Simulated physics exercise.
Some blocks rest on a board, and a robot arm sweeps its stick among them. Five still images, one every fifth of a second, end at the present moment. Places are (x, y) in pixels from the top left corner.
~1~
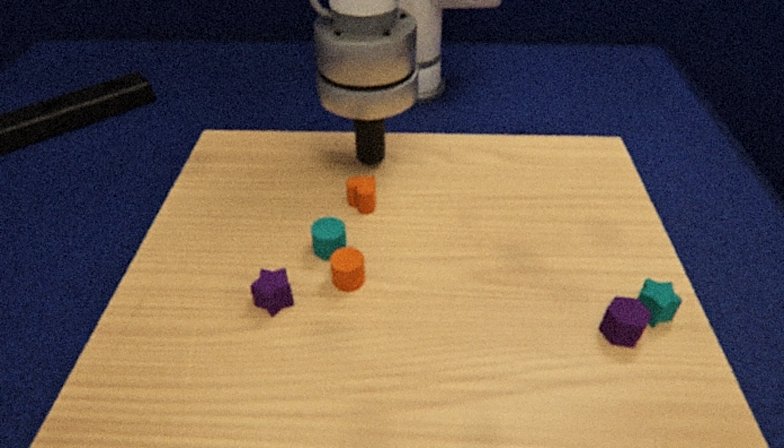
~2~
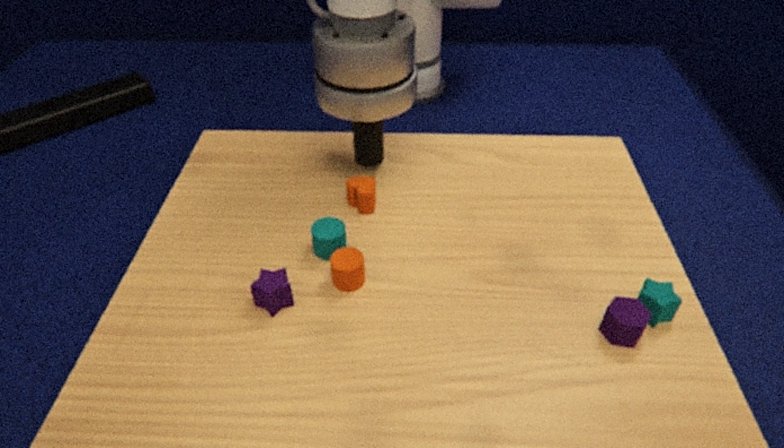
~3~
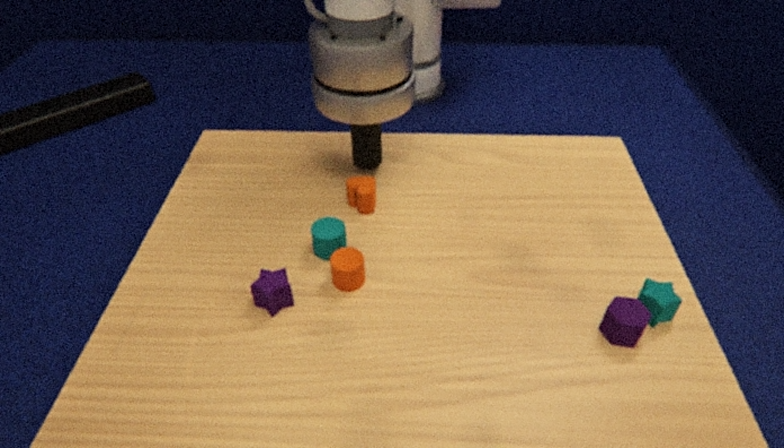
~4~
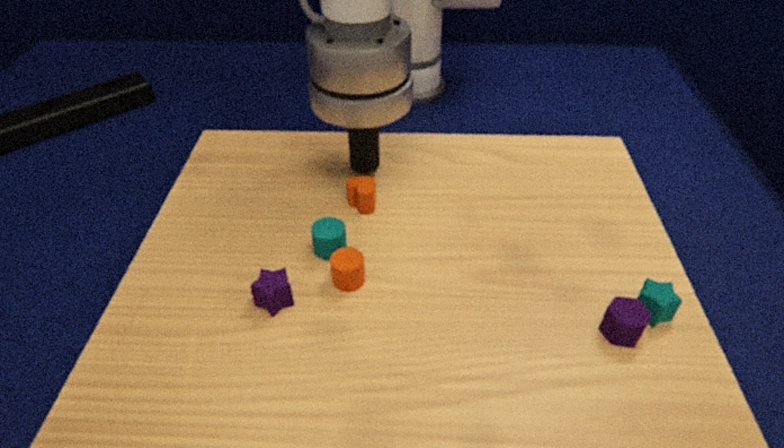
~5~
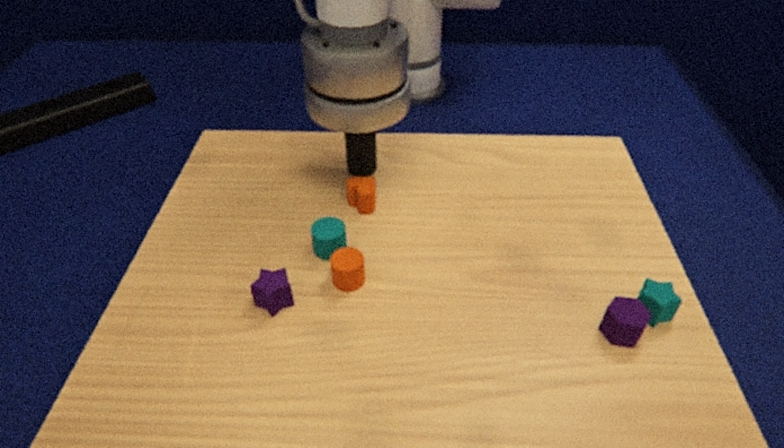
A pale wooden board lies on a dark blue surface, seen from above and in front by a still camera. An orange heart block, a turquoise cylinder and an orange cylinder sit left of centre, with a purple star at left and a purple block beside a turquoise star at right. The robot arm's black stick moves slightly nearer and left, close behind the orange heart, while the blocks stay still.
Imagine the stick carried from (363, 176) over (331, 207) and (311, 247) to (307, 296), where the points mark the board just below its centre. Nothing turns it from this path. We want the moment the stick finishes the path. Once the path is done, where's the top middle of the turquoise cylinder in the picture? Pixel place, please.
The turquoise cylinder ends near (341, 257).
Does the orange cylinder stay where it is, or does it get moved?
It leaves its spot.
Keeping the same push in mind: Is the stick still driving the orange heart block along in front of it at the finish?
No
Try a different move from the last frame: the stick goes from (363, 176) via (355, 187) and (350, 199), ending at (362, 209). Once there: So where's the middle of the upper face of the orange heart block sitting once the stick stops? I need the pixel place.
Its top face will be centred at roughly (377, 203).
The first path, step by step. One third of the way, stick (329, 201); orange heart block (361, 189), turned 45° anticlockwise.
Two thirds of the way, stick (310, 240); turquoise cylinder (332, 242); orange cylinder (351, 262); orange heart block (361, 189), turned 45° anticlockwise.
At the end, stick (306, 289); purple star block (268, 282); turquoise cylinder (341, 257); orange cylinder (370, 271); orange heart block (361, 189), turned 45° anticlockwise.
